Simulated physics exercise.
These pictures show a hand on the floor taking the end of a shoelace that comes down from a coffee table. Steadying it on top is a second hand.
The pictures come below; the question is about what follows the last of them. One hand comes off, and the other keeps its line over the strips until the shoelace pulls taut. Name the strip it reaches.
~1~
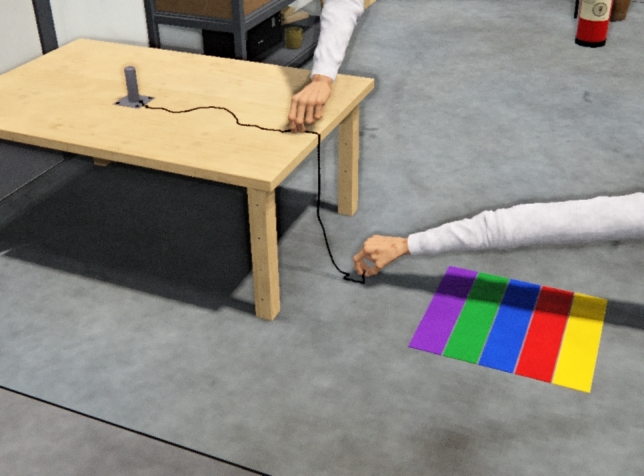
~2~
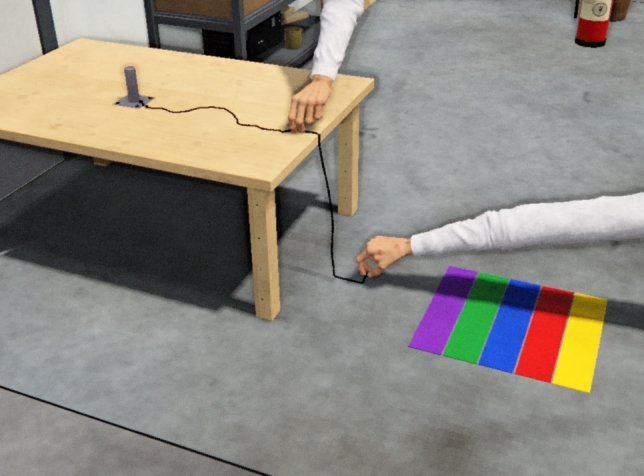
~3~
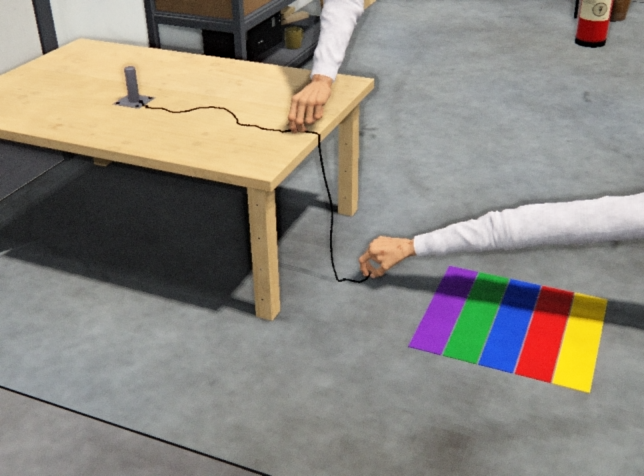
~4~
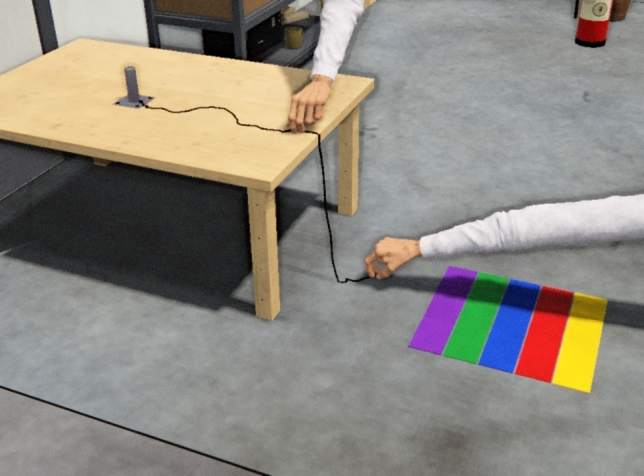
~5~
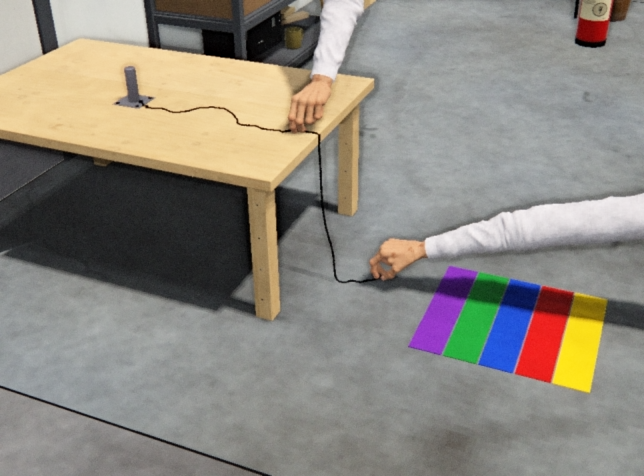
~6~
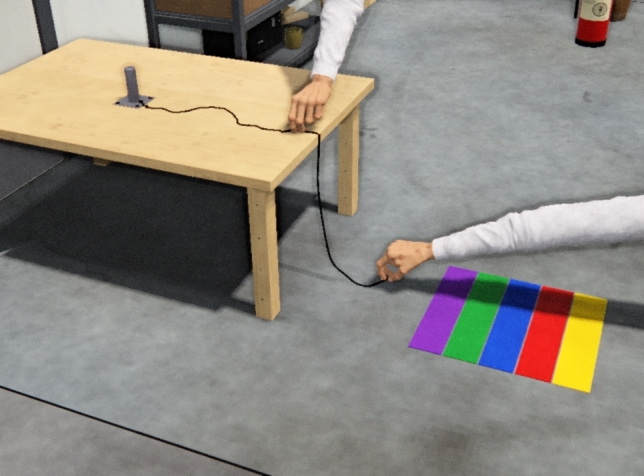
The blue strip.
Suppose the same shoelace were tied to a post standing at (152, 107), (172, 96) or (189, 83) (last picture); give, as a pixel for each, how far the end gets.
(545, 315), (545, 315) and (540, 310), roughly.
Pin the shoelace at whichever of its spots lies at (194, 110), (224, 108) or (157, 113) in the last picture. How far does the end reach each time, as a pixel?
Estimated pixels in sequence: (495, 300), (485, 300) and (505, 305).
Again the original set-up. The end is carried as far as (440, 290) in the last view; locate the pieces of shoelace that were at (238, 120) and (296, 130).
Around (263, 124) and (321, 149).
Soon after, end near (440, 290); over purple.
After that, end near (486, 300); over green.
At the stop, end near (514, 306); over blue. The blue one.
